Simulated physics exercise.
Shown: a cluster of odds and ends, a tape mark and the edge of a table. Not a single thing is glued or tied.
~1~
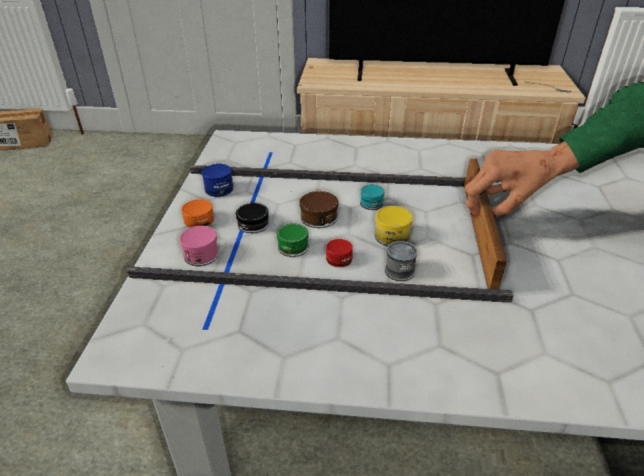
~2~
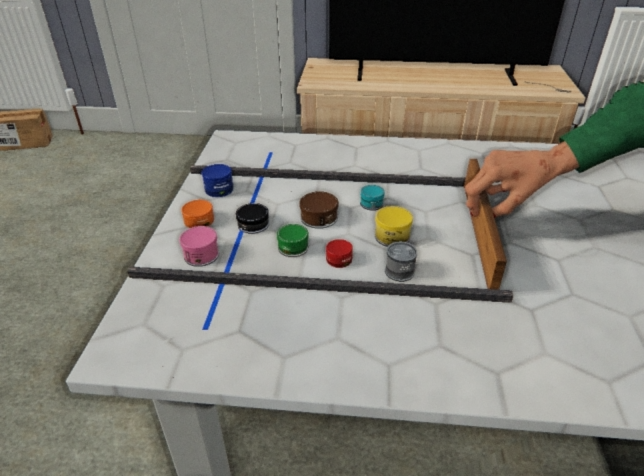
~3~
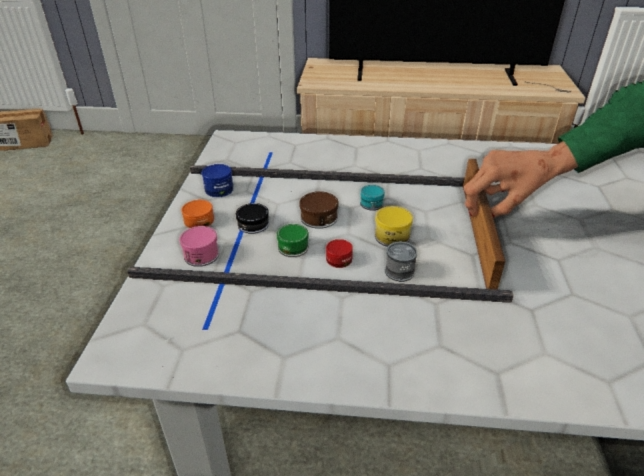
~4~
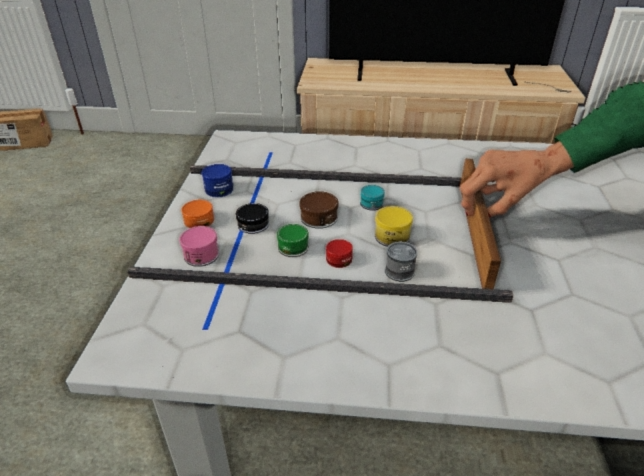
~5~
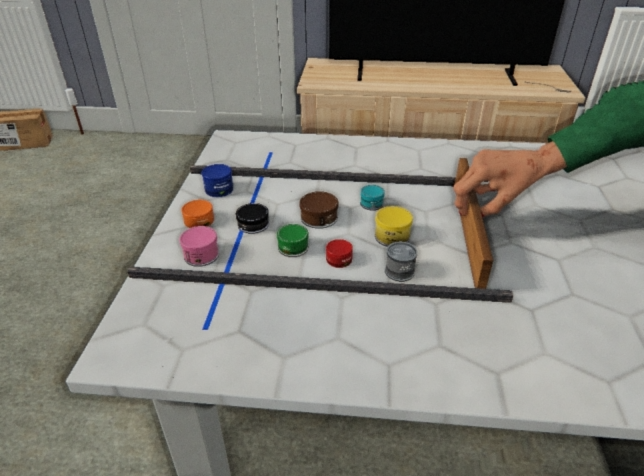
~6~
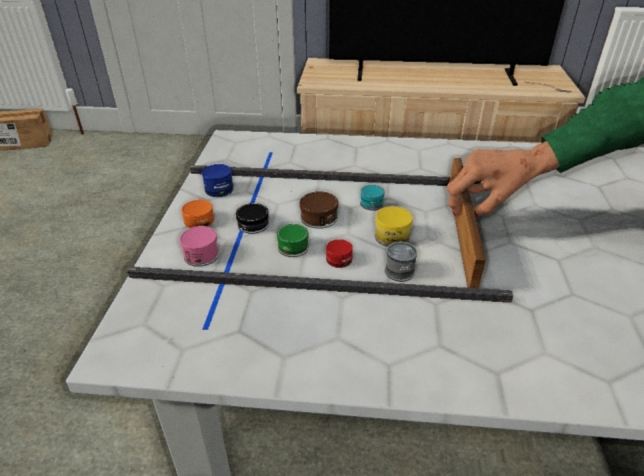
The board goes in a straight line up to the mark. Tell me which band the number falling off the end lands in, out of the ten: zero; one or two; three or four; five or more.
It lands in the zero band.
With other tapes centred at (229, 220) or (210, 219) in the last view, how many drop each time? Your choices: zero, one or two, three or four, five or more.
Taking them in turn, 1 or 2; one to two.
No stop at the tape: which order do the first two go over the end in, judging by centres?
Those two would be the orange tub followed by the black tin.
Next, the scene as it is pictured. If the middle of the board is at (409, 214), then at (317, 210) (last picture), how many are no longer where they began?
So far 2, and 6 at the second.
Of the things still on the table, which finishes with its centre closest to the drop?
That is the orange tub.
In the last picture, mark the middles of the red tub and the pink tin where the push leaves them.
Red tub: About (223, 240); pink tin: About (172, 250).
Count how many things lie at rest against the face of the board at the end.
The count in contact is 5.
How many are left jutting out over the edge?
Overhang count: 1.
A little later, none off yet; orange tub at rest near (198, 214); blue tub at rest near (218, 181); pink tin at rest near (200, 246).
When it is over, the number that fall off is zero.
